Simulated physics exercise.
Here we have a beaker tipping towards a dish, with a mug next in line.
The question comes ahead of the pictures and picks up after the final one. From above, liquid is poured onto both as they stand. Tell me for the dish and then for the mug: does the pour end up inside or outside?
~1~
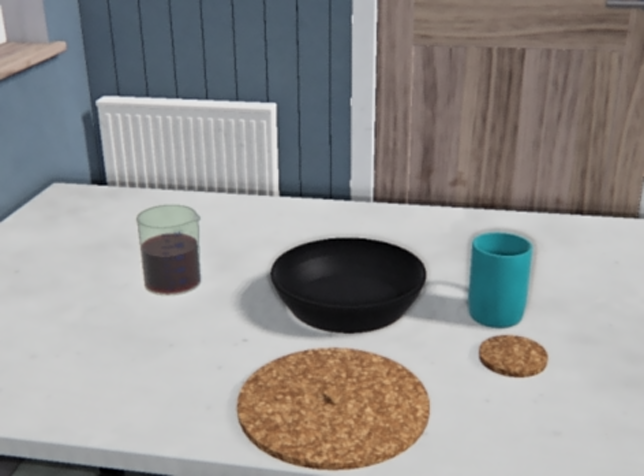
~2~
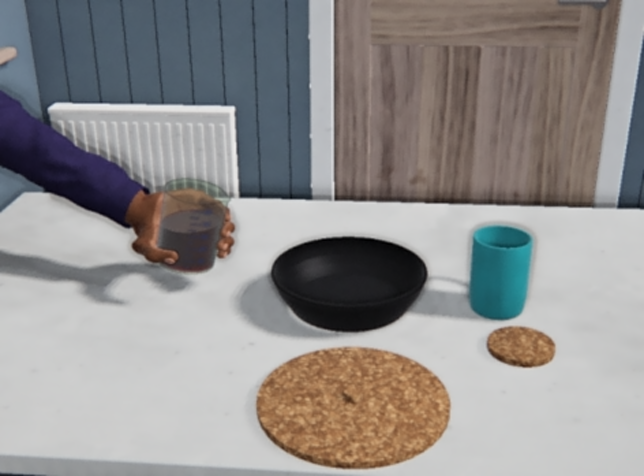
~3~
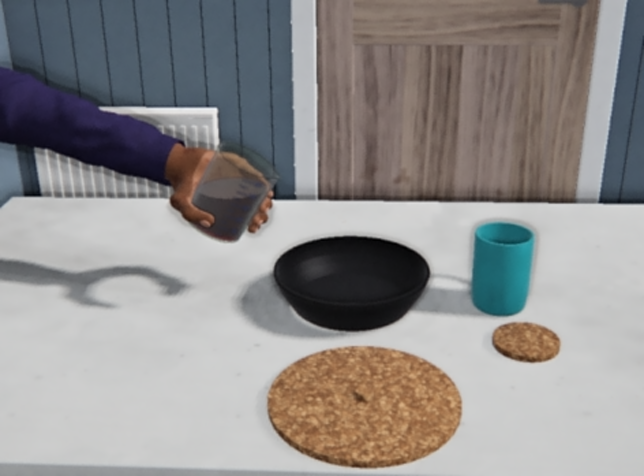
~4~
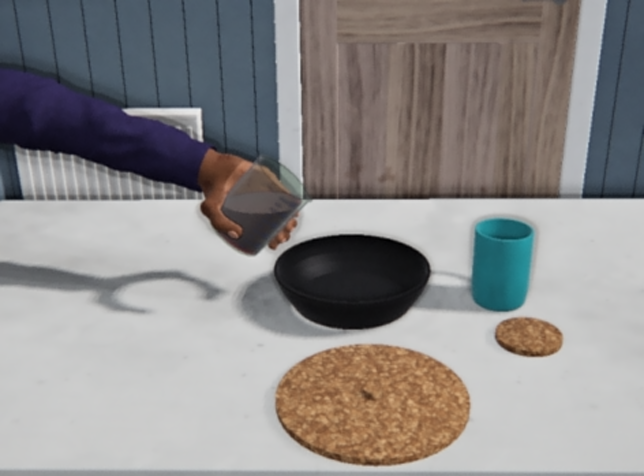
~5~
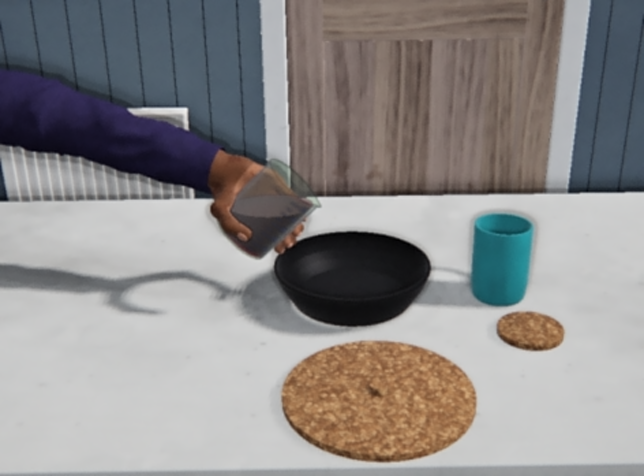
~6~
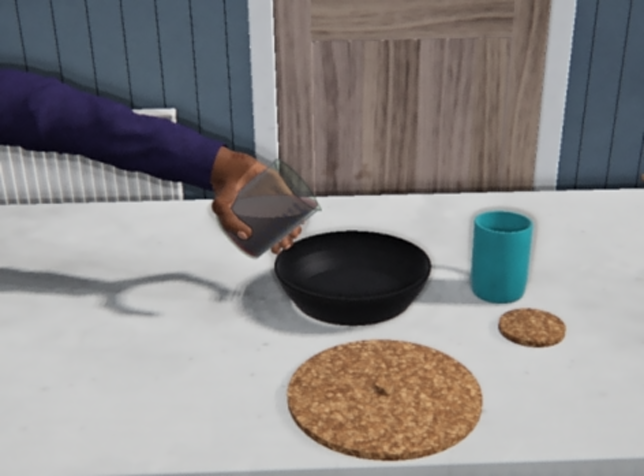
As I see it, most likely the dish receives it; most likely the mug receives it.
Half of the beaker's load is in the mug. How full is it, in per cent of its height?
Near 40 in a hundred.
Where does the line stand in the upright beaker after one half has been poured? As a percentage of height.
About 30 per cent.
Next, the grape juice goes into the dish.
After that, the grape juice goes into the mug.
Finally, the dish has its share inside; the mug has its share inside.
